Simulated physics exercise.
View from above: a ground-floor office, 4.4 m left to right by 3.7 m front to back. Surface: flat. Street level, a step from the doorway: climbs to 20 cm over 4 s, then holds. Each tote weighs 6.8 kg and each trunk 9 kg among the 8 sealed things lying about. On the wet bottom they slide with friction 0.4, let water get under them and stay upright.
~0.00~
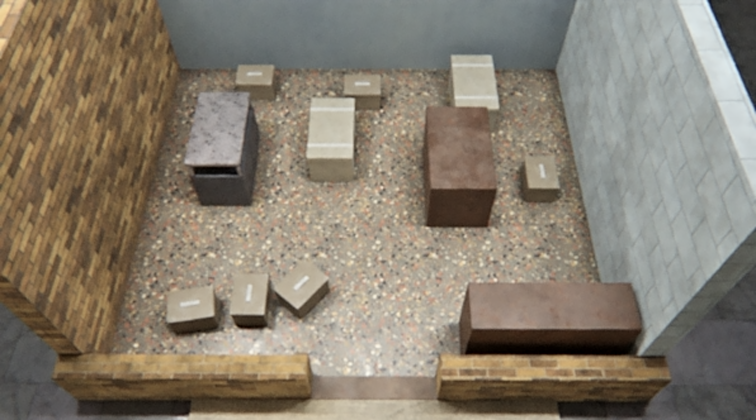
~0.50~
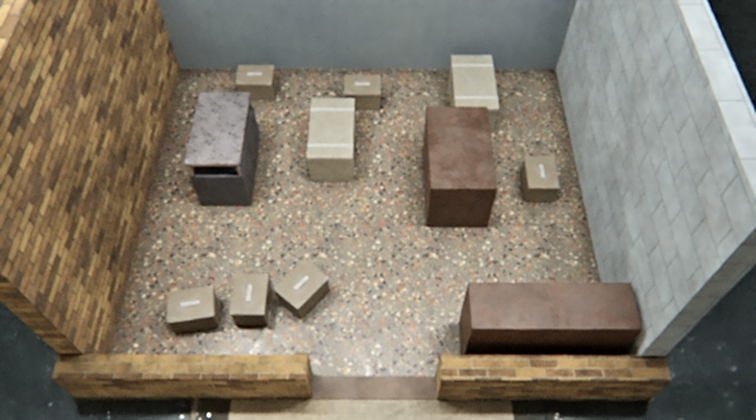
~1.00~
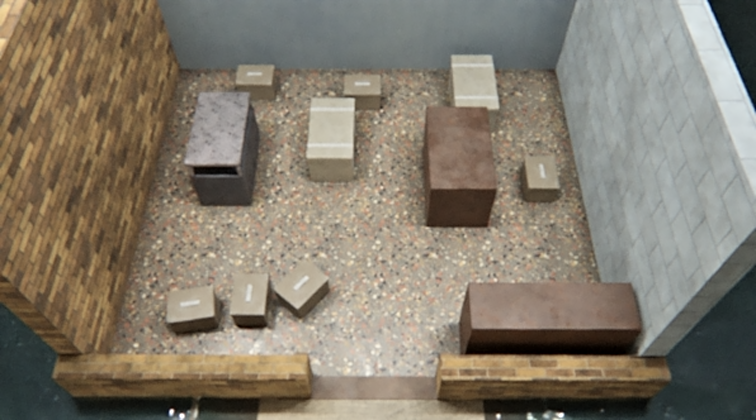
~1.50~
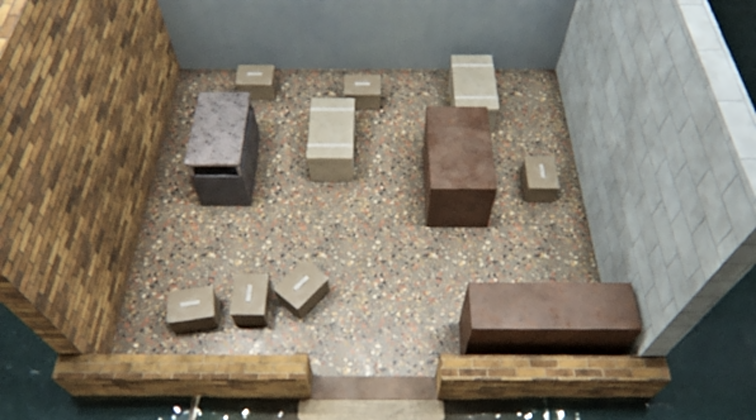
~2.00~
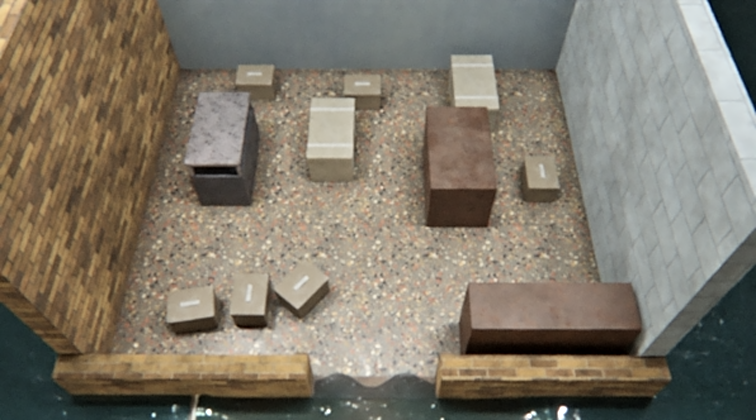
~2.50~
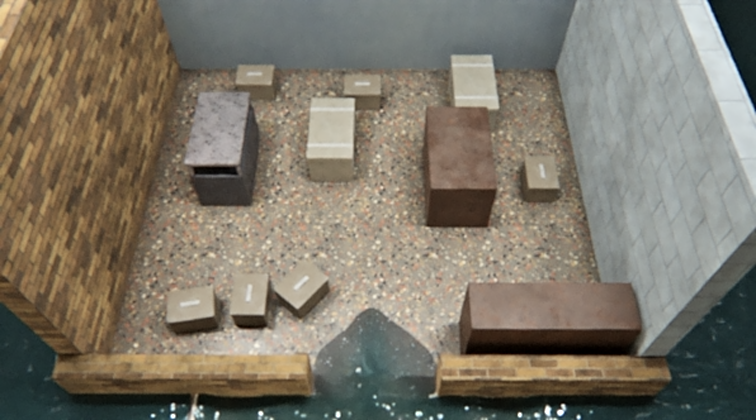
Dark water rising outside a walled room with brown cabinets and small boxes, then spreading through the front doorway onto the speckled floor.
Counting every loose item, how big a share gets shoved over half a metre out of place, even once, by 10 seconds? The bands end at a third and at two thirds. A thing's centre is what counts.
The moved part is mid-sized, a third to two thirds.
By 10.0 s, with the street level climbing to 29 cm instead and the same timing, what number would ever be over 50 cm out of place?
With that change, 6 of them.
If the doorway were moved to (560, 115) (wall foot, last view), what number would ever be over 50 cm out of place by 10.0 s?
In that case the number is 4.
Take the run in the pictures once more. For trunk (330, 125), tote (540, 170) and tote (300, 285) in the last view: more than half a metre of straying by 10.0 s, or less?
Beyond, within, beyond.
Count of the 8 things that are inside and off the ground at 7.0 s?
The number is 2.
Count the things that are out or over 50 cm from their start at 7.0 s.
2.
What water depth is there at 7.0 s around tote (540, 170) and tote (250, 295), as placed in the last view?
3 and 2 cm.
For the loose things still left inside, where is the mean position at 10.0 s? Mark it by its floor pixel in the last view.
About (299, 180).
After 3.5 s 0 of 8 are over 50 cm from their spots; 0 afloat.
After 4.5 s 0 of 8 are over 50 cm from their spots; 0 afloat.
After 7.0 s 2 of 8 are over 50 cm from their spots; 2 afloat.
After 10.0 s 4 of 8 are over 50 cm from their spots, and 4 have been at some point; 5 afloat.
